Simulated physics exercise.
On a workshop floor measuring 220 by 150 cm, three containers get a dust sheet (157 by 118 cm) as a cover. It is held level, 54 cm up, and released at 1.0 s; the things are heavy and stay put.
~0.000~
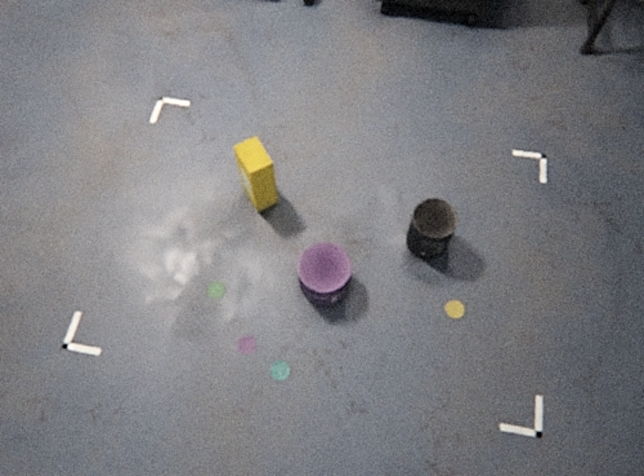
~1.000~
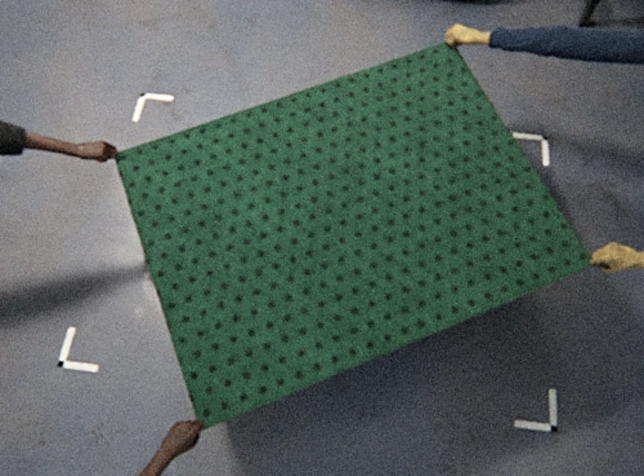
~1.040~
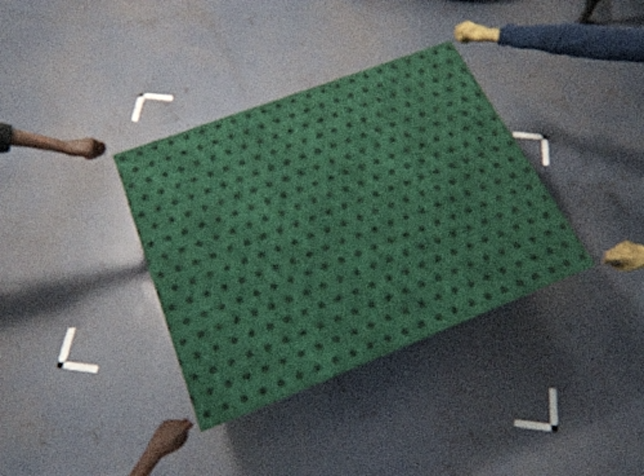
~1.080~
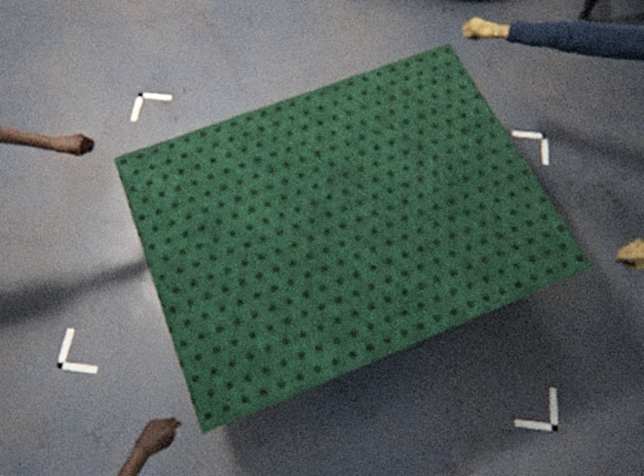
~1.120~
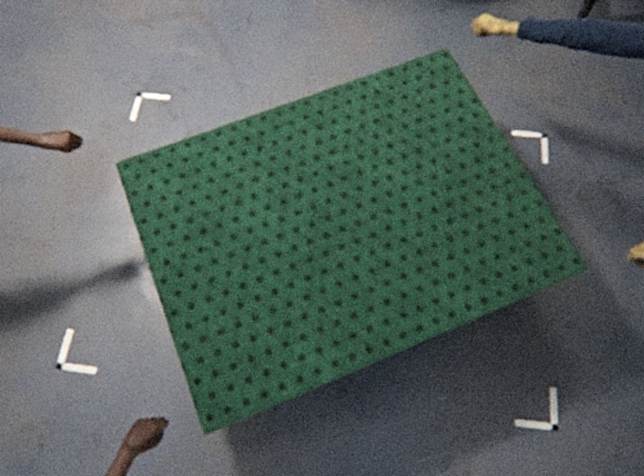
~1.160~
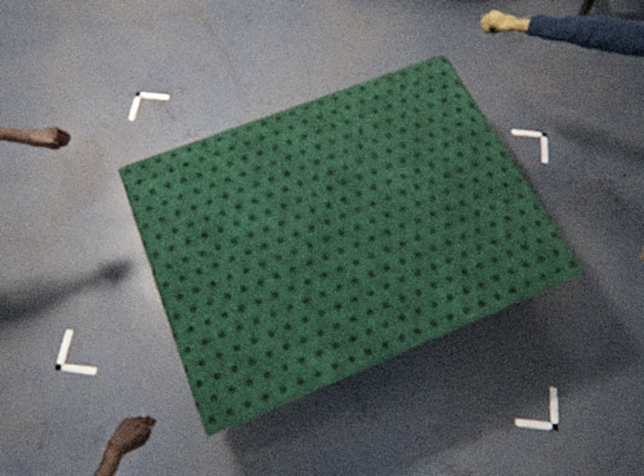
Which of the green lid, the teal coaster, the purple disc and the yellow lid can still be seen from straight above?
In order: The green lid gets covered; the teal coaster vanishes under it; the purple disc gets covered; the yellow lid gets covered.
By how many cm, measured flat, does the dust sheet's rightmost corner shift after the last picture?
About 12 cm.
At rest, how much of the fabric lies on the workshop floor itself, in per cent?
Some 15 per cent.
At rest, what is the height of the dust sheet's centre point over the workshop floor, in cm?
Some 20 cm up.
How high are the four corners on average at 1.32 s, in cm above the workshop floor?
About 18 cm.
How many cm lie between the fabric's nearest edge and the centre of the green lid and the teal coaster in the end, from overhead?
Roughly 6 cm, 10 cm.
After 1.3 s, 0 % of it is down, spanning 187 by 178 cm, above yellow lid, green lid, teal coaster, purple disc.
After 1.5 s, 10 % of it is down, spanning 164 by 167 cm, above yellow lid, green lid, teal coaster, purple disc.
After 1.6 s, 10 % of it is down, spanning 159 by 167 cm, above yellow lid, green lid, teal coaster, purple disc.
After 1.8 s, 15 % of it is down, spanning 162 by 166 cm, above yellow lid, green lid, teal coaster, purple disc.
After 3.3 s, 15 % of it is down, spanning 162 by 164 cm, above yellow lid, green lid, teal coaster, purple disc.
